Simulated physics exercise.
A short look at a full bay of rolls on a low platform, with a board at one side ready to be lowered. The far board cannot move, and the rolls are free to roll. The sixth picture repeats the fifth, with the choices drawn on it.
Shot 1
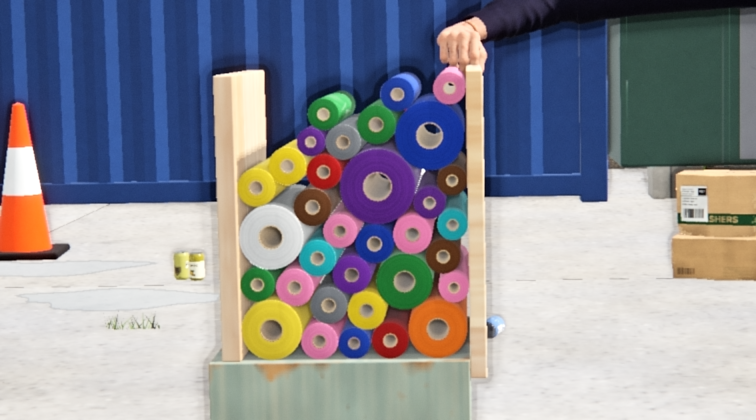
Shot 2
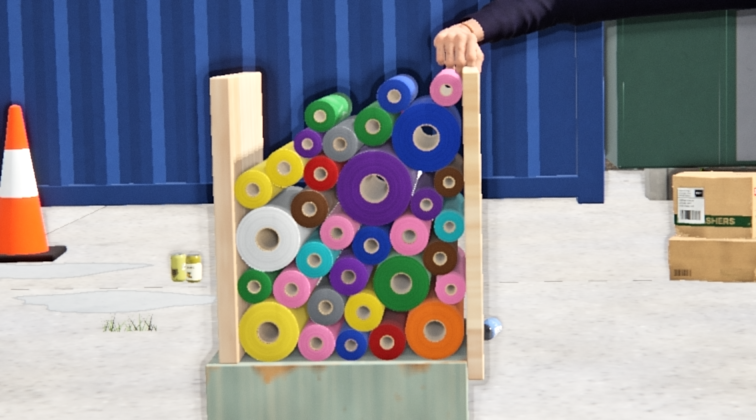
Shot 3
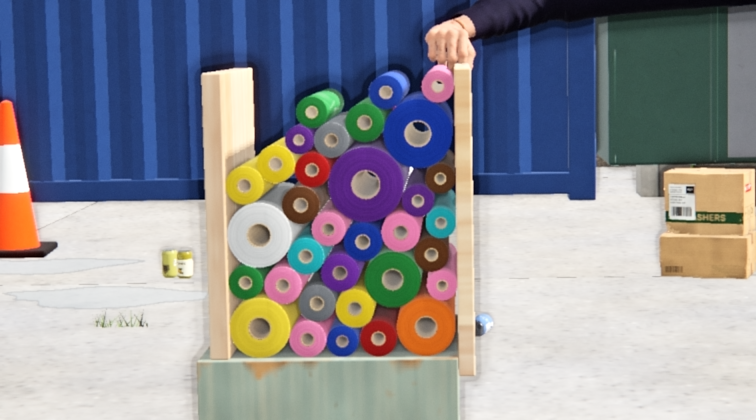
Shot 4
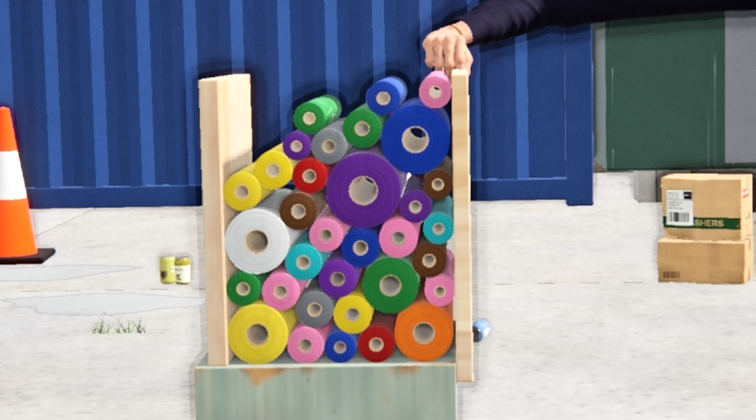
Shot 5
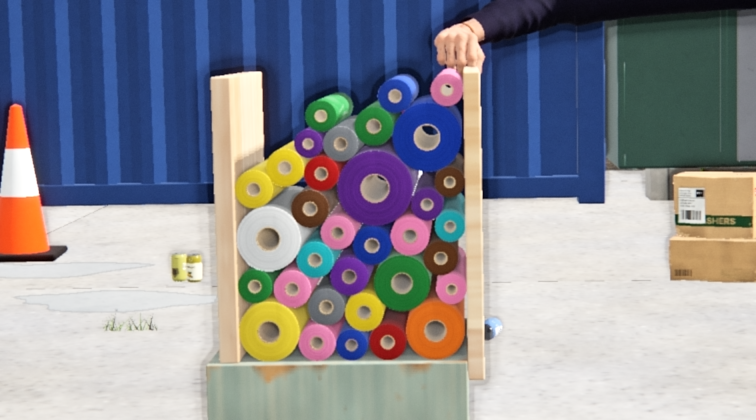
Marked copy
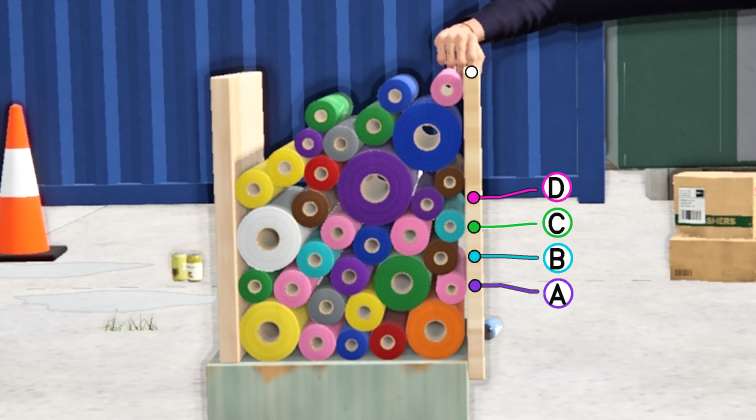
A hand gripping the top of the right board beside stacked colourful rolls, staying still while the view shifts slightly.
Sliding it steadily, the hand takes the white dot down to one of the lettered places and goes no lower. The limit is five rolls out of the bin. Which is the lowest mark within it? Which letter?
Lower it to C and no more.
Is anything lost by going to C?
Yes.
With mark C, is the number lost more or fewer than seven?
At C, fewer than seven.
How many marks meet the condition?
Two of the four.
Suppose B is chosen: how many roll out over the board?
With B, seven.
On the marked copy, A at (475, 285); B at (475, 256); C at (474, 227); D at (474, 198); the white dot at (472, 72).
Taking C. A third of the way, top of the board (464, 141).
Two thirds of the way, top of the board (465, 218).
When it is over, top of the board (466, 226), five out over the board.
As for the rest, A more than five out over the board; B more than five out over the board; D one out over the board.
